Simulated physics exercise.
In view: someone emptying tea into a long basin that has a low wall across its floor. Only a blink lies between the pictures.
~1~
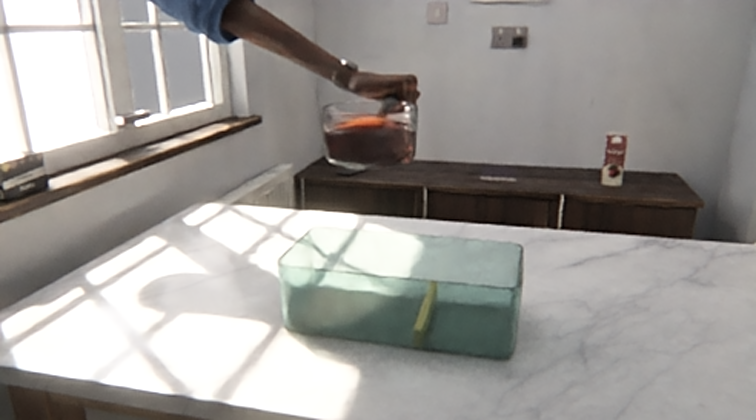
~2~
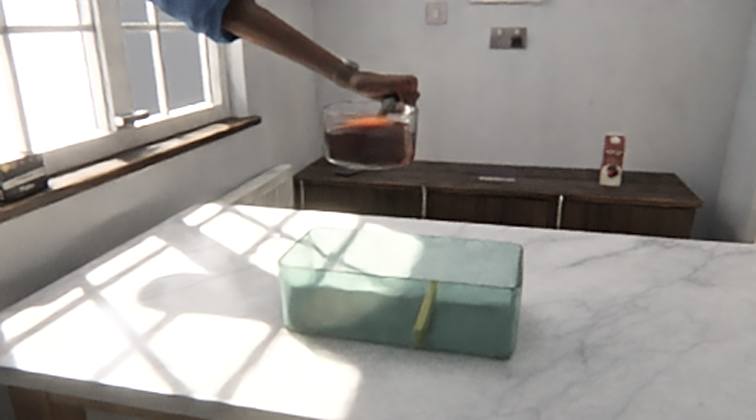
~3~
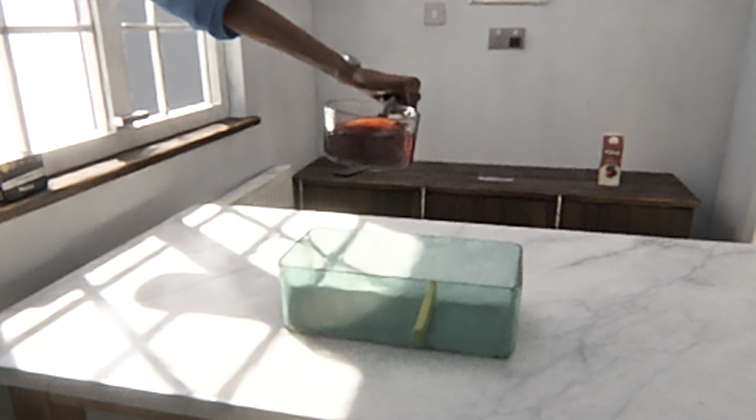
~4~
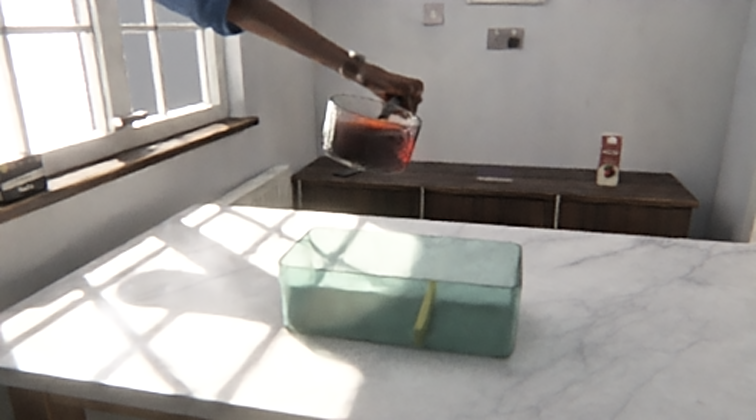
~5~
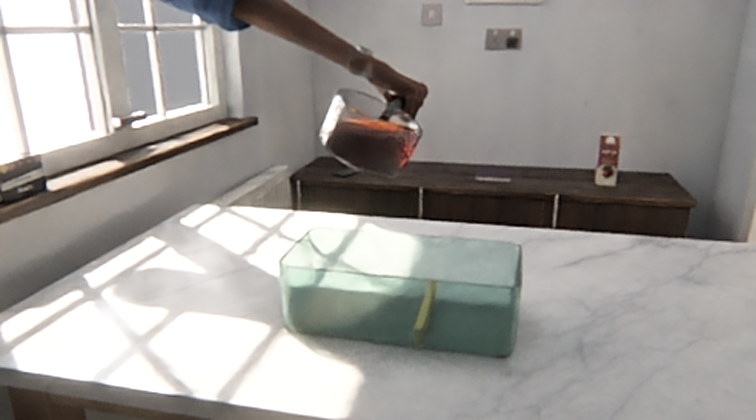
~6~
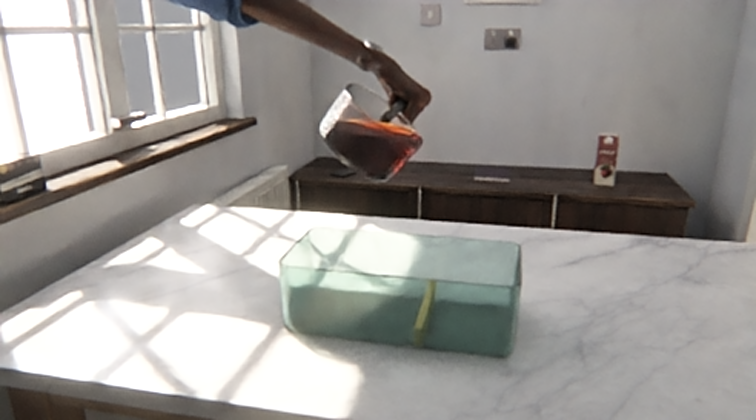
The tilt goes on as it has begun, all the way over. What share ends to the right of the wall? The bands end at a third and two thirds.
In the end above two thirds is right of the wall.
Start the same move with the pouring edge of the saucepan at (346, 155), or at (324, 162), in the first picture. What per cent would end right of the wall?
Near 20 % and 20 %.
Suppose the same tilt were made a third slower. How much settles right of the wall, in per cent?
Near 80 %.
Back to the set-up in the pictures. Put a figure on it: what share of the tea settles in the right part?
Some 75 per cent.
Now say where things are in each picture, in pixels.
In the first frame, it leans 0°; its right rim is at (416, 111); the tea meets the walls at (329, 125) and (415, 128); the long basin's rim runs from (295, 245) to (522, 266); the wall's top is at (426, 305).
In the second frame, it leans 2°; its right rim is at (417, 112); the tea meets the walls at (330, 125) and (415, 129).
In the third frame, it leans 7°; its right rim is at (419, 117); the tea meets the walls at (330, 125) and (416, 130).
In the fourth frame, it leans 15°; its right rim is at (420, 125); the tea meets the walls at (330, 125) and (417, 132).
In the fifth frame, it leans 26°; its right rim is at (421, 135); the tea meets the walls at (328, 124) and (419, 134).
In the sixth frame, it leans 39°; its right rim is at (419, 146); the tea meets the walls at (327, 120) and (417, 136); 1 per cent is over the edge.
A moment on, the saucepan is tipped right over and 26 per cent is still to pour, 0 is left of the wall and 14 right of it.
Next, the saucepan is tipped right over and 7 per cent is still to pour, 11 is left of the wall and 71 right of it.
Then the saucepan is tipped right over and 1 per cent is still to pour, 17 is left of the wall and 73 right of it.
Later the saucepan is tipped right over and 0 per cent is still to pour, 21 is left of the wall and 75 right of it.
At rest 22 per cent lies left of the wall, 75 right of it and 3 outside.
